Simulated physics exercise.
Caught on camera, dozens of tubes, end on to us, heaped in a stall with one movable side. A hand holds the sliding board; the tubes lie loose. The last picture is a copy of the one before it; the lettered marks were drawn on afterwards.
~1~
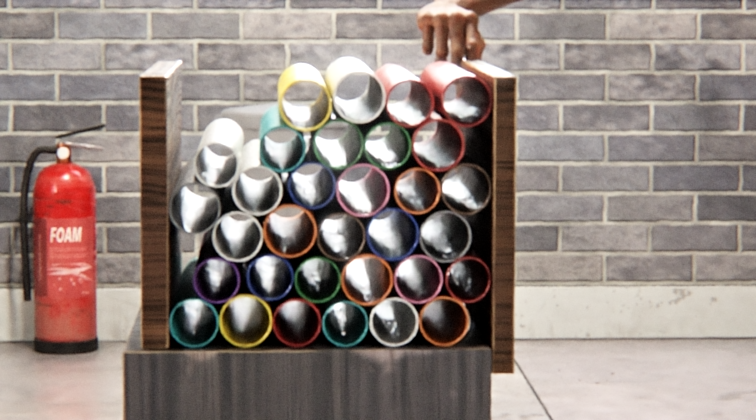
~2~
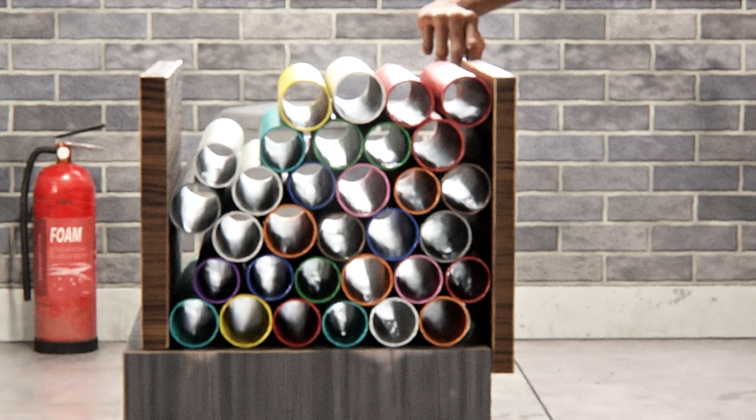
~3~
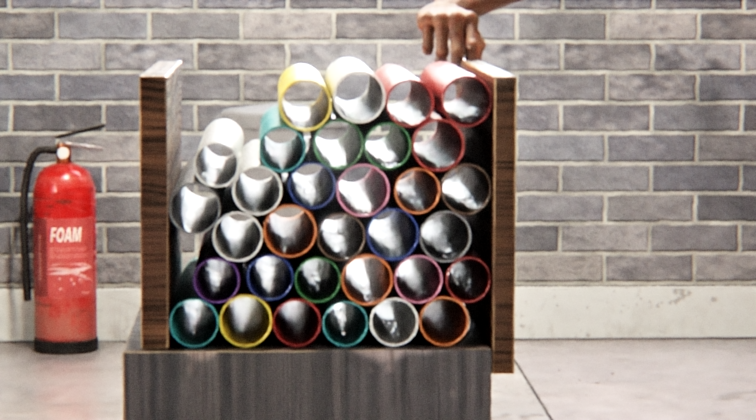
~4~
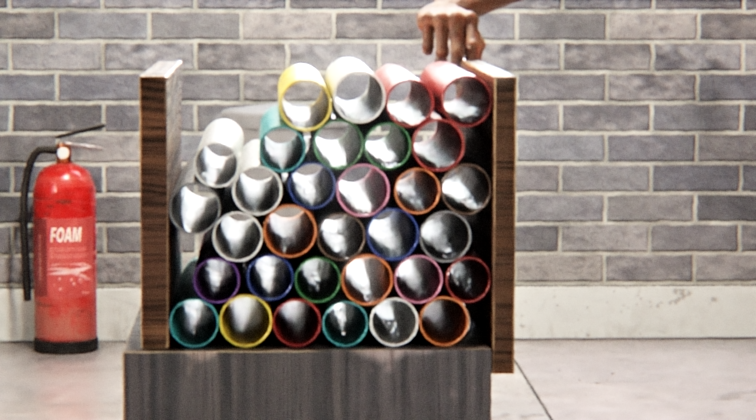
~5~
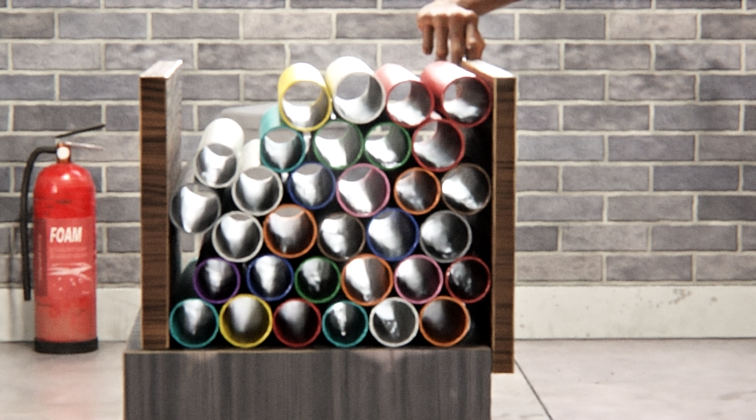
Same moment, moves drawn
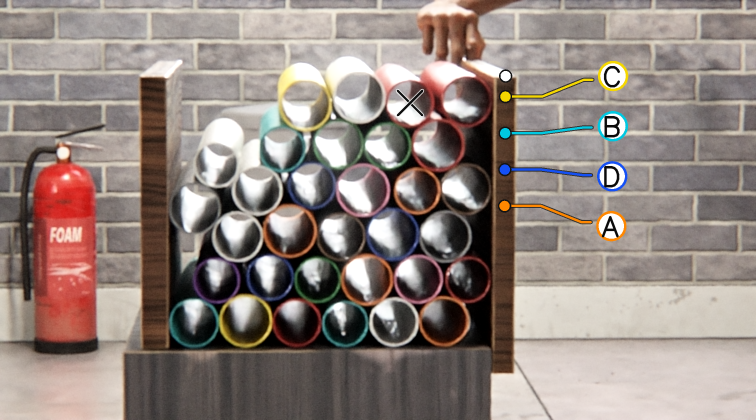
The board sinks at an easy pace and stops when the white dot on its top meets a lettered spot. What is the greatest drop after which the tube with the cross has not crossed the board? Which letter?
Down to A.
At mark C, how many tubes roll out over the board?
It comes to none.
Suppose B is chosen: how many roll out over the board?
The count is none.
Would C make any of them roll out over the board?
No, at C.
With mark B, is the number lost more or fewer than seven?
At B, fewer than seven.
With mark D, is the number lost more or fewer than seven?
It loses fewer than seven.
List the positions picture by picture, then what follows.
Side board (482, 203); a turquoise tube (194, 323); an orange tube (444, 321), in the first picture.
An orange tube (444, 321); a green tube (318, 280), in the second picture.
A brown tube (466, 189); a red tube (438, 145), in the third picture.
A green tube (339, 144); a white tube (359, 96), in the fourth picture.
Side board (482, 203); a turquoise tube (194, 323); an orange tube (444, 321), in the fifth picture.
On the marked copy, A at (505, 206); B at (505, 133); C at (505, 96); D at (505, 169); the cross at (410, 103); the white dot at (506, 76).
Taking A. A third of the way, top of the board (492, 139).
Two thirds of the way, top of the board (492, 205).
When it is over, top of the board (492, 205), one out over the board, the crossed one still inside.
As for the rest, B keeps the crossed one inside; C keeps the crossed one inside; D keeps the crossed one inside.
